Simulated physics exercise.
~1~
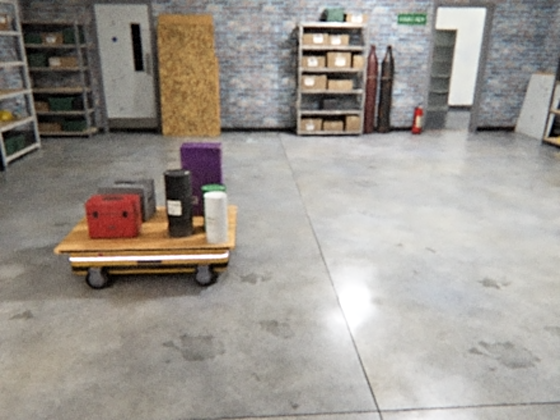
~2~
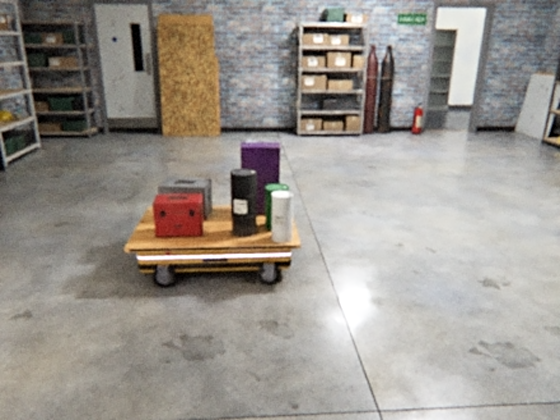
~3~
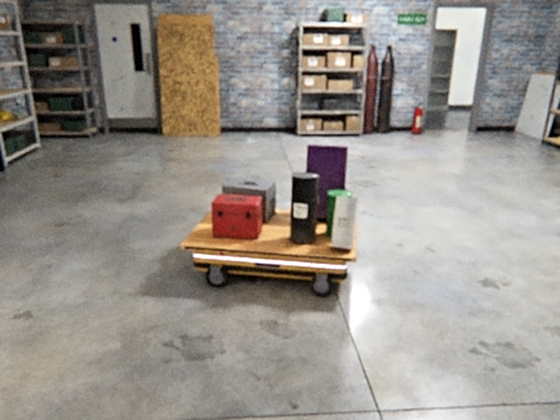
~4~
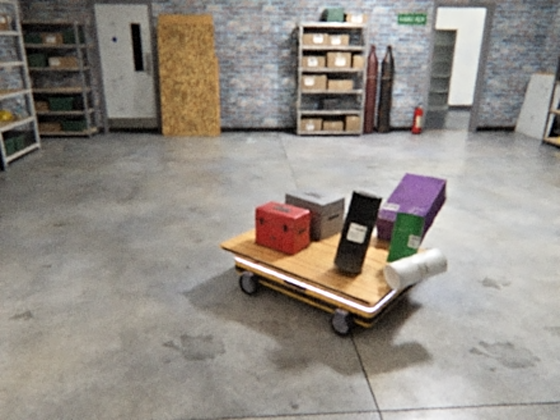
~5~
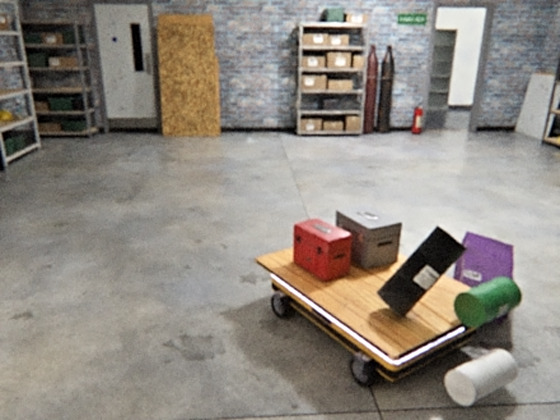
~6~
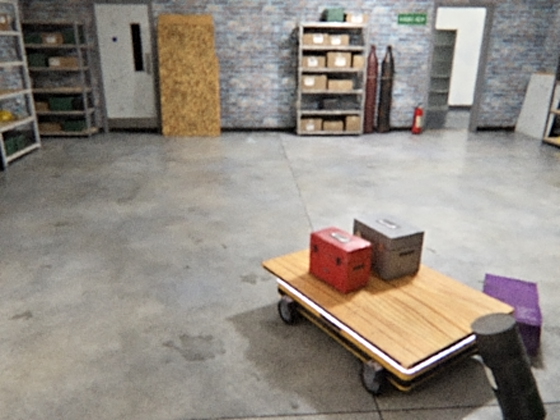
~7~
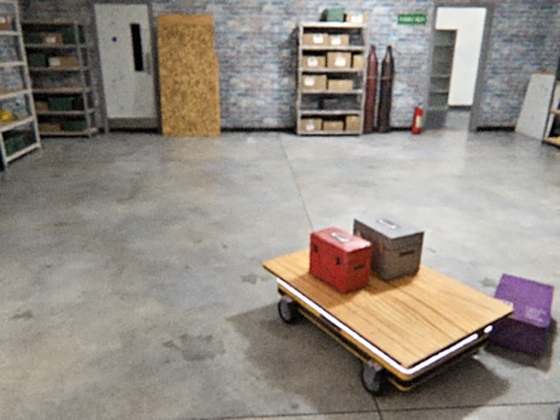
In a workshop with a smooth grey concrete floor and a brick back wall lined with shelves and doors, seen from a fixed, slightly raised view, a low wooden cart stands at left. It carries a red toolbox, a grey toolbox, a tall purple box, and black, green and white canisters. The cart rolls right, then swings toward the viewer as the purple box and white canister topple off its right side. The green canister falls next, and the black one tips over and follows. The cart stops at lower right, both toolboxes aboard, the purple box lying beside it.
